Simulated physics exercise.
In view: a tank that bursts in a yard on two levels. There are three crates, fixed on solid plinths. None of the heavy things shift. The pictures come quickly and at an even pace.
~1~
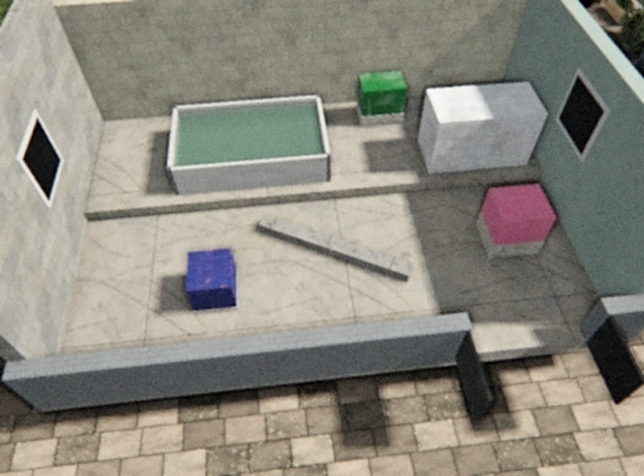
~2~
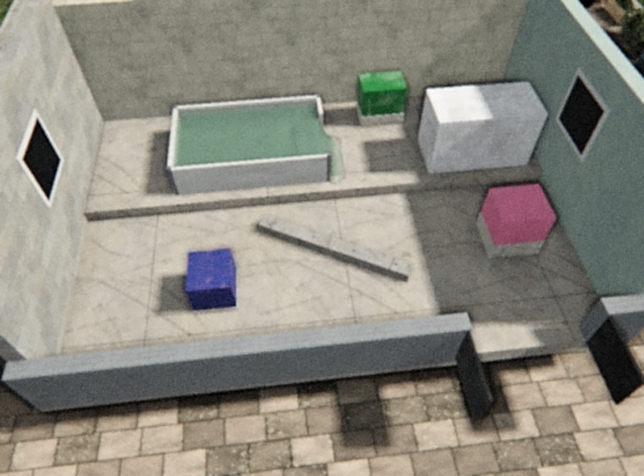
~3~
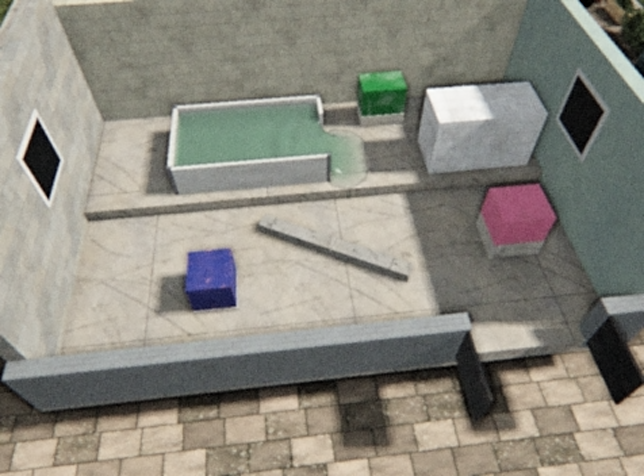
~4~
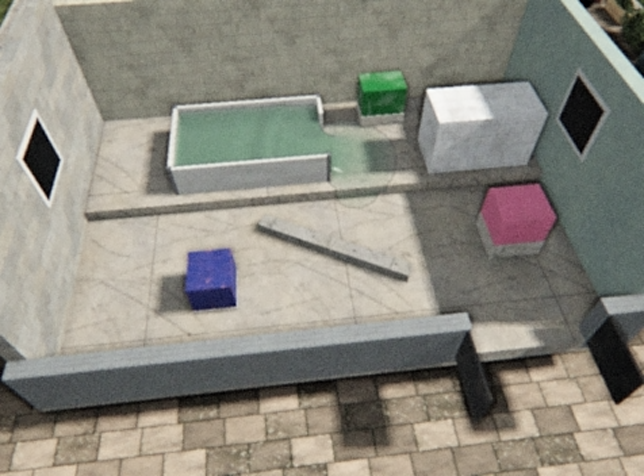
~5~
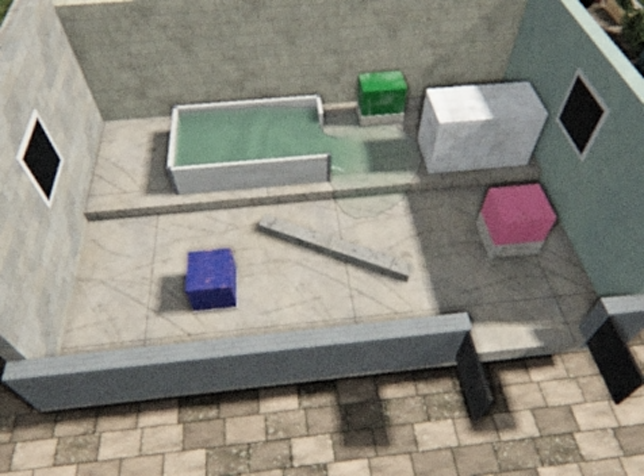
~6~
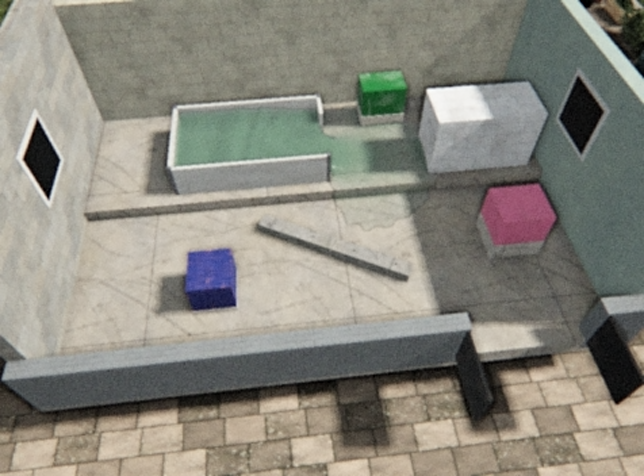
A water tank in a walled yard bursts at its right side, and water spreads rightward.
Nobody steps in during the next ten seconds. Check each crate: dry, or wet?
The pink crate will be spared; the blue crate will be spared; the green crate will be spared.
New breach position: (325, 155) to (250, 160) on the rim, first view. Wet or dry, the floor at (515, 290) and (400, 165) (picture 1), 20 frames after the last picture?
First spot inundated, second spot left untouched.
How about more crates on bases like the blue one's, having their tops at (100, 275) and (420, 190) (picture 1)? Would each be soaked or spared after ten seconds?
Crate by crate: Is not reached; gets flooded.
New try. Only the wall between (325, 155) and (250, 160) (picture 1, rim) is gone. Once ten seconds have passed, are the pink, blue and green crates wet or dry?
Result: Pink crate is left untouched, blue crate gets overtopped, green crate is left untouched.
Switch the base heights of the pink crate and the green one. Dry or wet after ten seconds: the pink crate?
Pink crate: Untouched.
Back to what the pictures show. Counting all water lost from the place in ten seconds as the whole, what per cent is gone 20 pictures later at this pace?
It works out at roughly 15 per cent.
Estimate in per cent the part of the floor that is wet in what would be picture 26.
My guess is around 40 in a hundred.
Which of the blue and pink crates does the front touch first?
That would be the pink-painted one.
A moment on, water covers 20 % of the floor; the pink crate water round its plinth, the blue crate not reached, the green crate water round its plinth.
Next, water covers 30 % of the floor; the pink crate water round its plinth, the blue crate not reached, the green crate water round its plinth.
Then, water covers 40 % of the floor; the pink crate water round its plinth, the blue crate not reached, the green crate water round its plinth.
Later, water covers 50 % of the floor; the pink crate water round its plinth, the blue crate not reached, the green crate water round its plinth.
In the end, water covers 65 % of the floor; the pink crate stayed above the water, the blue crate stayed above the water, the green crate stayed above the water.
